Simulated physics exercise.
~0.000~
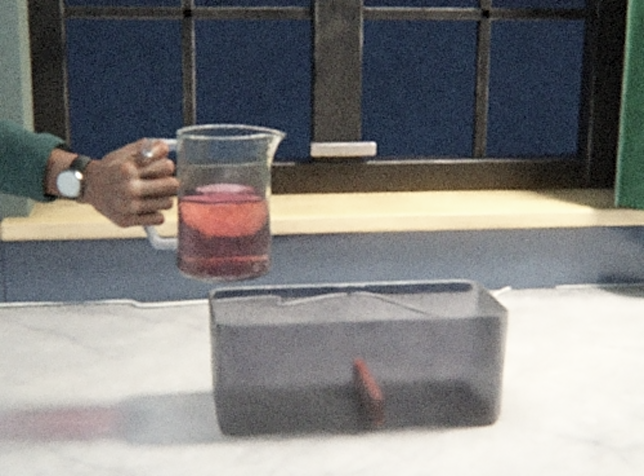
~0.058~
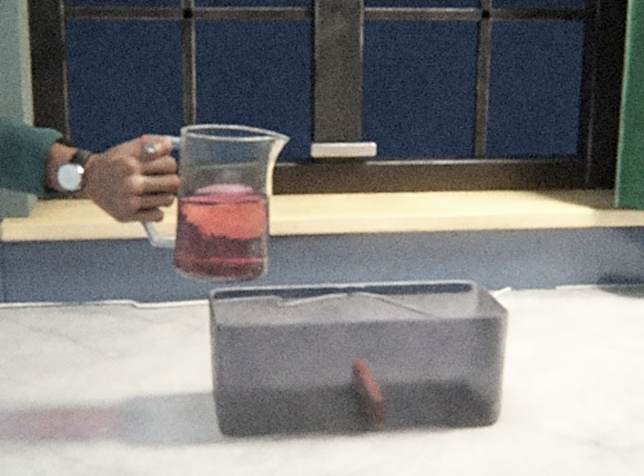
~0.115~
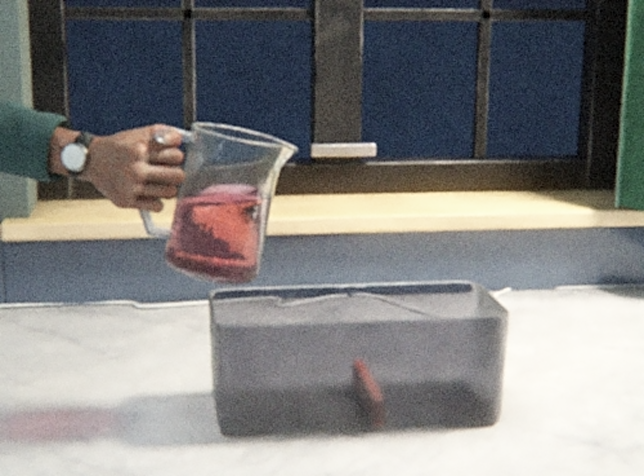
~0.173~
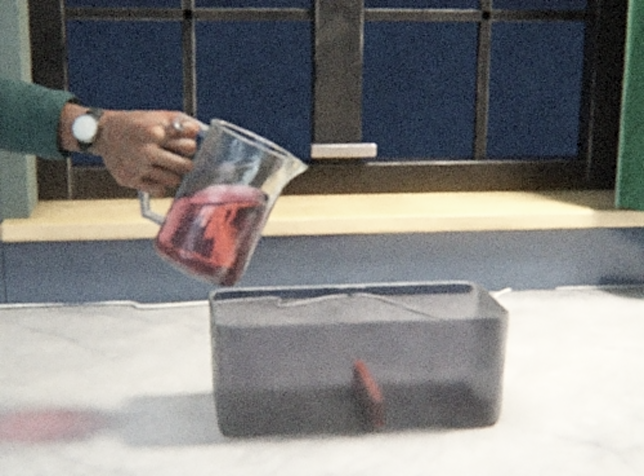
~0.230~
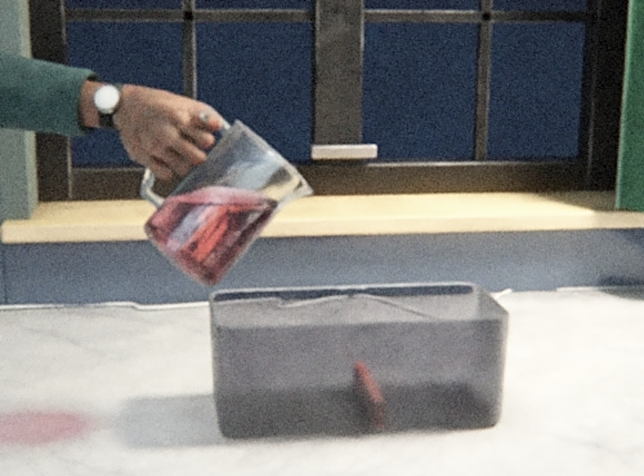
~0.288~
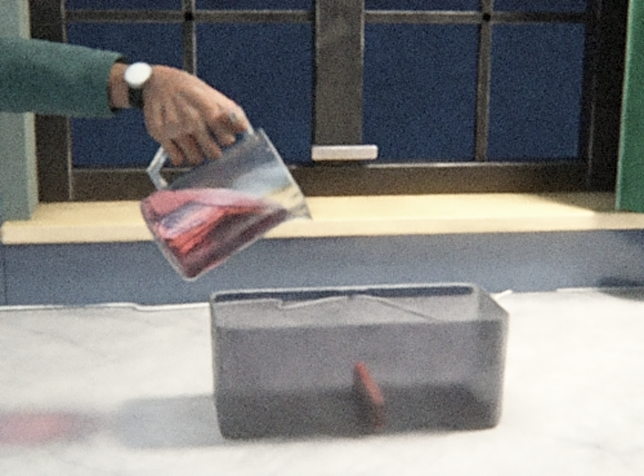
A hand gripping a glass jug of pinkish-red liquid tilted it steadily rightwards above a long, clear basin with a small red divider inside, and the liquid slid up towards the jug's lip.
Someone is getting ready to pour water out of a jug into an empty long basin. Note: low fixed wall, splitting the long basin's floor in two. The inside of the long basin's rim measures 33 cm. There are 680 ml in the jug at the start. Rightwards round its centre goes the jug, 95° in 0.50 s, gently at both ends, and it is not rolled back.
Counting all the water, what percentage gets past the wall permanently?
The share past the wall is about 44 per cent.
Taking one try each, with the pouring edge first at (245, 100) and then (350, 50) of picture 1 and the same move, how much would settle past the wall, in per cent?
Try 1: Approx. 15 %; try 2: Approx. 60 %.
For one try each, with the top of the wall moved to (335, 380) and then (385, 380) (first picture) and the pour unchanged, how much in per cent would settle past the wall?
90 per cent first, 20 per cent second.
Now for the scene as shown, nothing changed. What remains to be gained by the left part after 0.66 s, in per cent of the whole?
I'd say near 26 percent.
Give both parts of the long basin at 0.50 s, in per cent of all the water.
Left roughly 7, right roughly 0.
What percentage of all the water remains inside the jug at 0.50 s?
Roughly 78 %.
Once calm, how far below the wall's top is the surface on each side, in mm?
I'd say some 16 mm on the left and some 16 mm on the right.
By 0.50 s the tilt is 95° and 78 per cent is still to pour, 7 is left of the wall and 0 right of it.
By 0.66 s the tilt is 95° and 42 per cent is still to pour, 27 is left of the wall and 11 right of it.
By 0.82 s the tilt is 95° and 23 per cent is still to pour, 30 is left of the wall and 39 right of it.
By 1.00 s the tilt is 95° and 12 per cent is still to pour, 40 is left of the wall and 43 right of it.
At rest 53 per cent lies left of the wall, 44 right of it and 1 outside.
